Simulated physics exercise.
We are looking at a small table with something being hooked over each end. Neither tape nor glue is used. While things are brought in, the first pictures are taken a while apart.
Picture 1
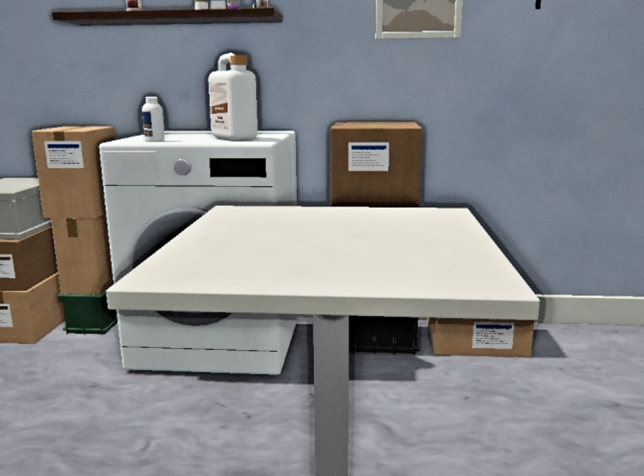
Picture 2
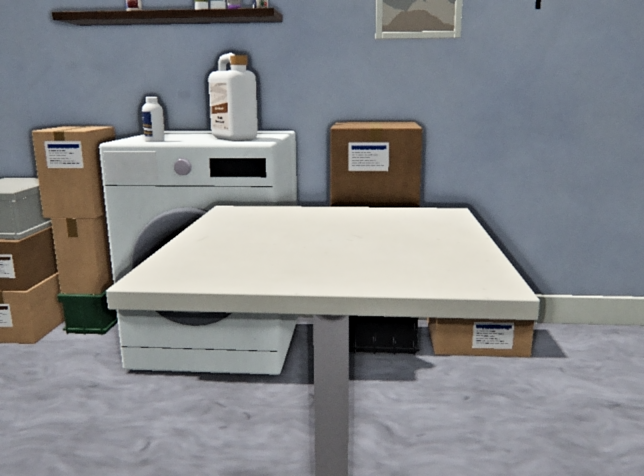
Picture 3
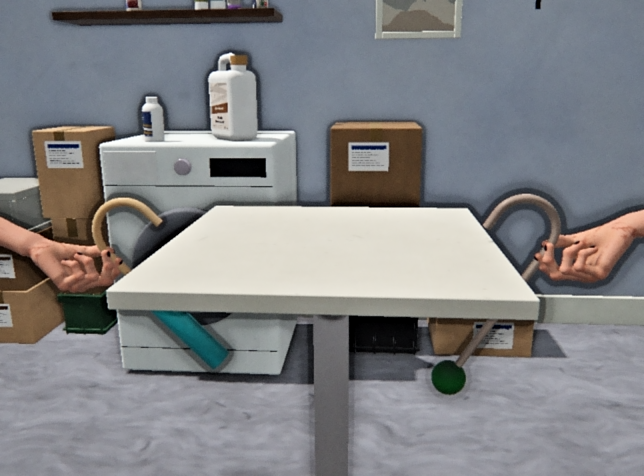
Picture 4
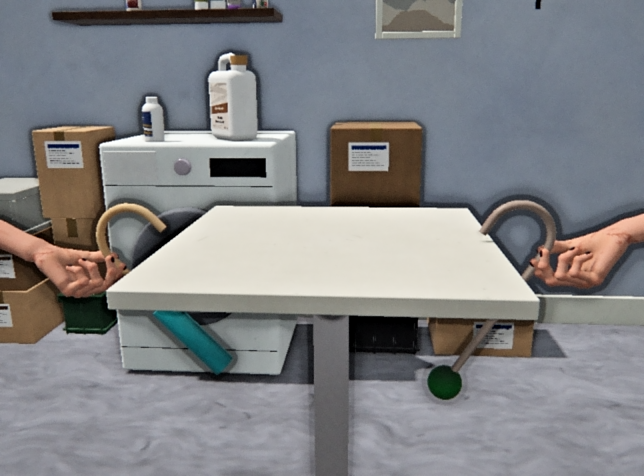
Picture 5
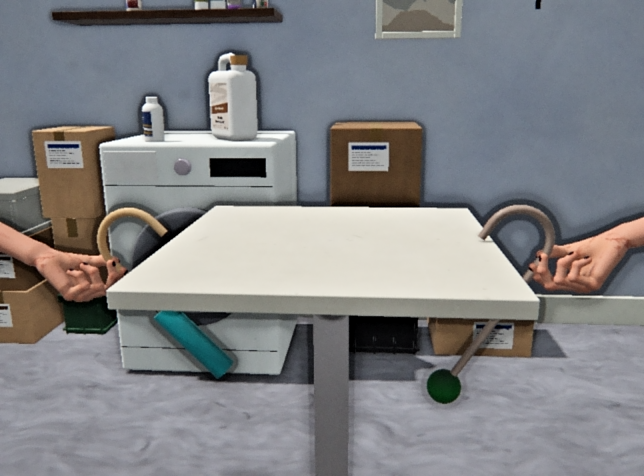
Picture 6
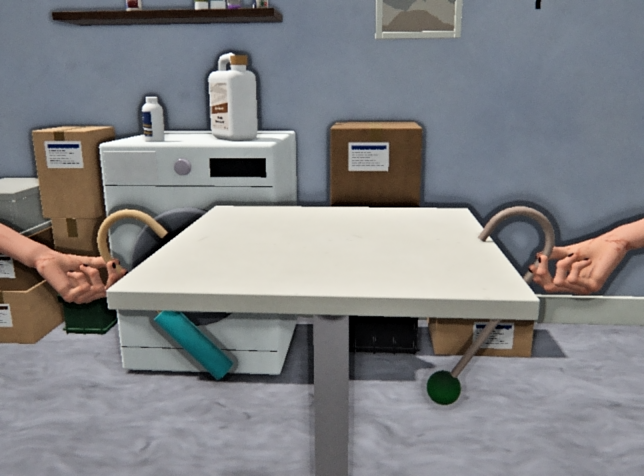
Two hands appeared at either side of a small white table, holding a turquoise umbrella on the left and a green ladle on the right by their curved handles, then shifted slightly and stayed nearly still.
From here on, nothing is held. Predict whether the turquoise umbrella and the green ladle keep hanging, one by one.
Outcome: The turquoise umbrella loses its grip, the green ladle keeps its hold.
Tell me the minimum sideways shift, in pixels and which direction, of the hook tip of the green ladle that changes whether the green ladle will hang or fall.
12 pixels to the right.
Then, 0.34 s after the last picture, turquoise umbrella falling; green ladle at rest near (479, 307).
At rest, the turquoise umbrella slips off; the green ladle hangs from the table, near (478, 307).
